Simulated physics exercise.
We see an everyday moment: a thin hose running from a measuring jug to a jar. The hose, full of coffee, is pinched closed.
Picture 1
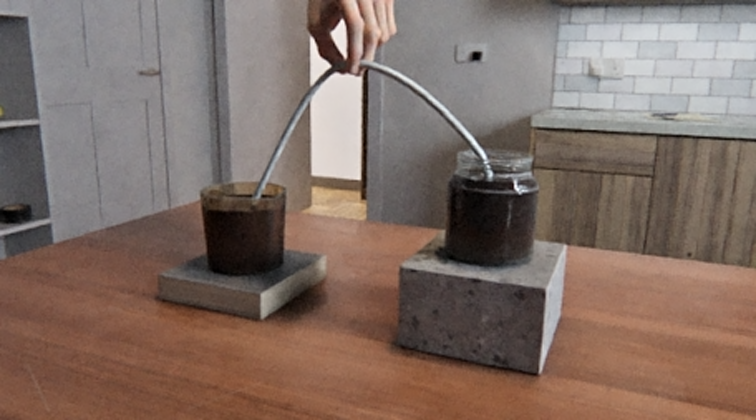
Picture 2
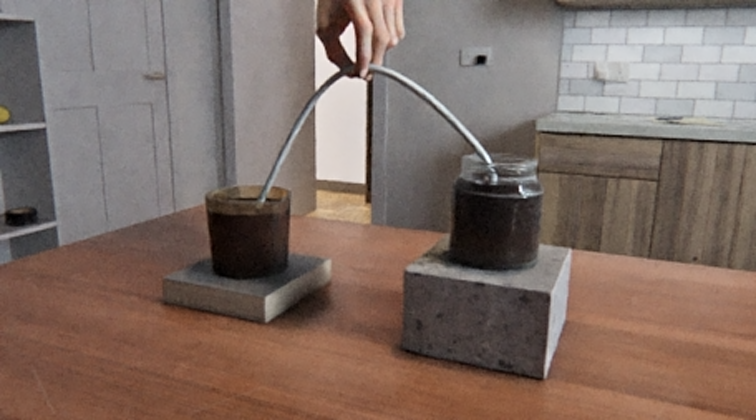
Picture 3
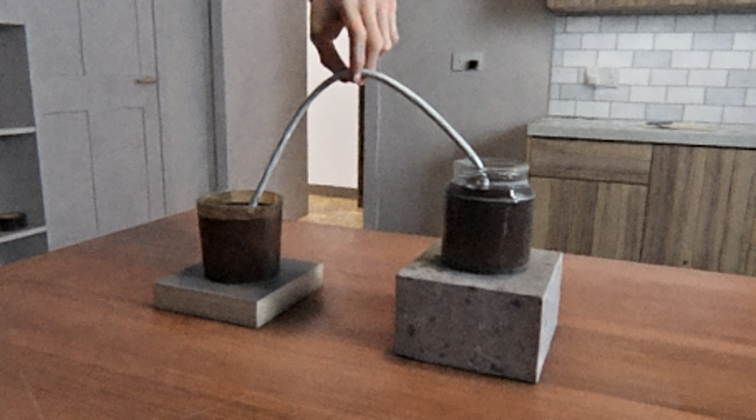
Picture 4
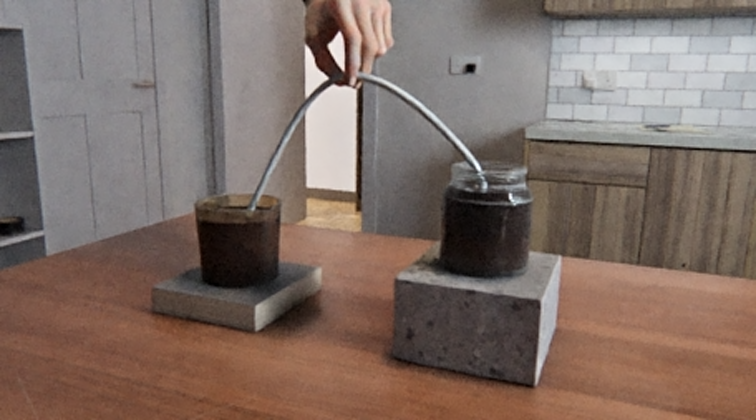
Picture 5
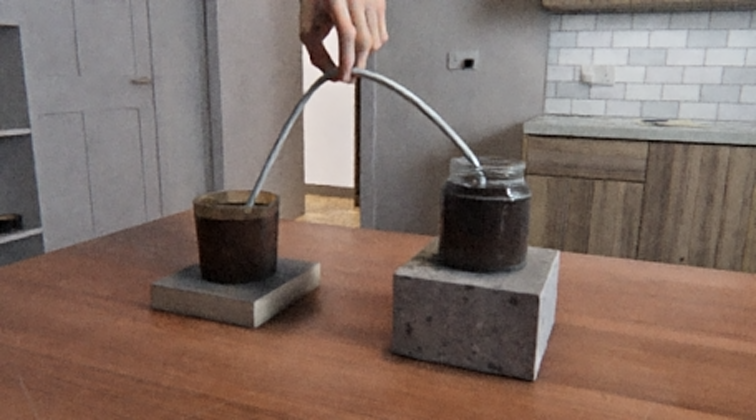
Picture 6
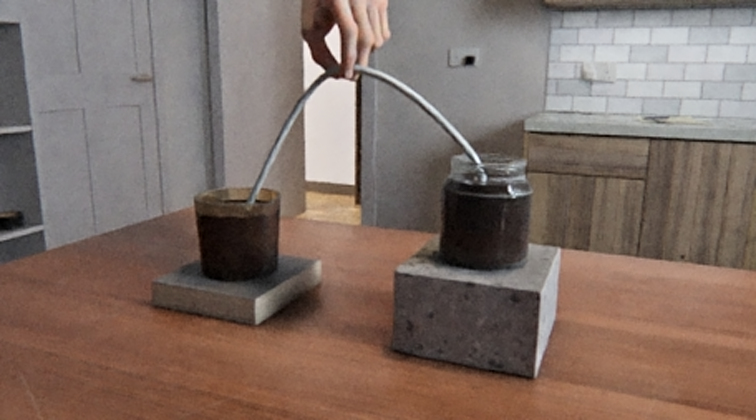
A hand at the top pinches a thin grey hose at the peak of its arch and barely shifts, while the dark liquid in both vessels stays level. The hose links a measuring jug on a thick book at left to a glass jar on a grey brick at right. The handheld camera wavers slightly, facing a reddish-brown tabletop in a kitchen with grey doors and pale tiles.
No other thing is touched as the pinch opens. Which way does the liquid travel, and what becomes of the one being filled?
It flows: To the left; one that fills: Spills over.
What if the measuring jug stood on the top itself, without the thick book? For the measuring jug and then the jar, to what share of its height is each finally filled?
About 100 percent first and 15 percent second.
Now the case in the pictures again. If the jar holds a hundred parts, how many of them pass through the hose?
I'd put it close to 60 per cent.
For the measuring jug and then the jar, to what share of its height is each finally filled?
Around 100 % and 35 %.
Soon after, the measuring jug is nearly full; the jar is about two thirds full.
Later, the measuring jug is full to the brim; the jar is about half full; some has gone over the lower rim.
In the end, the measuring jug is full to the brim; the jar is about a third full; some has gone over the lower rim; the two surfaces are level.
